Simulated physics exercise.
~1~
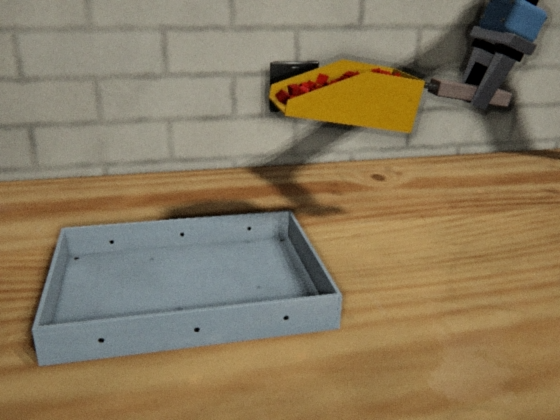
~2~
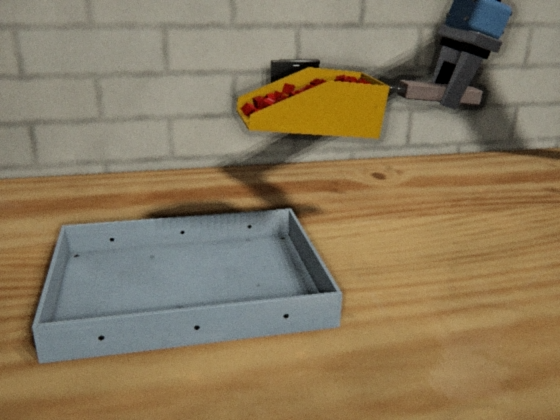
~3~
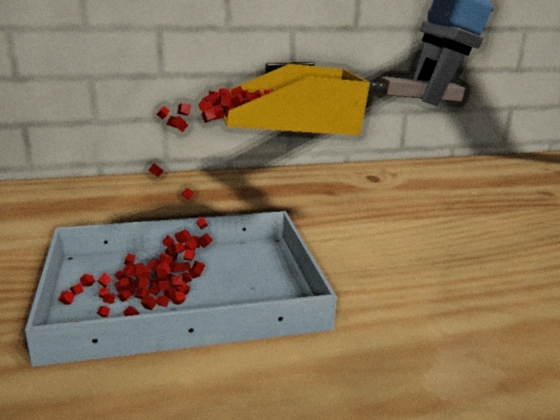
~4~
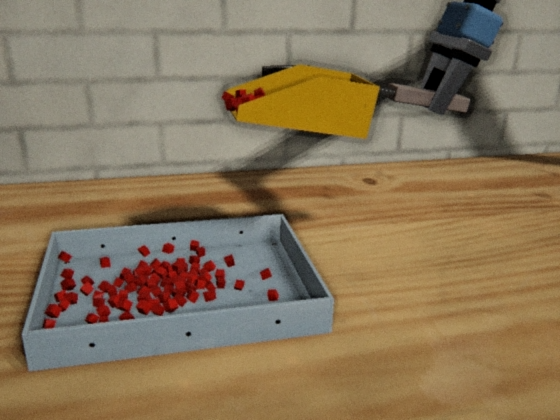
Above a wooden table, a robot arm shakes red cubes from a yellow scoop into a gray tray, leaving some behind.
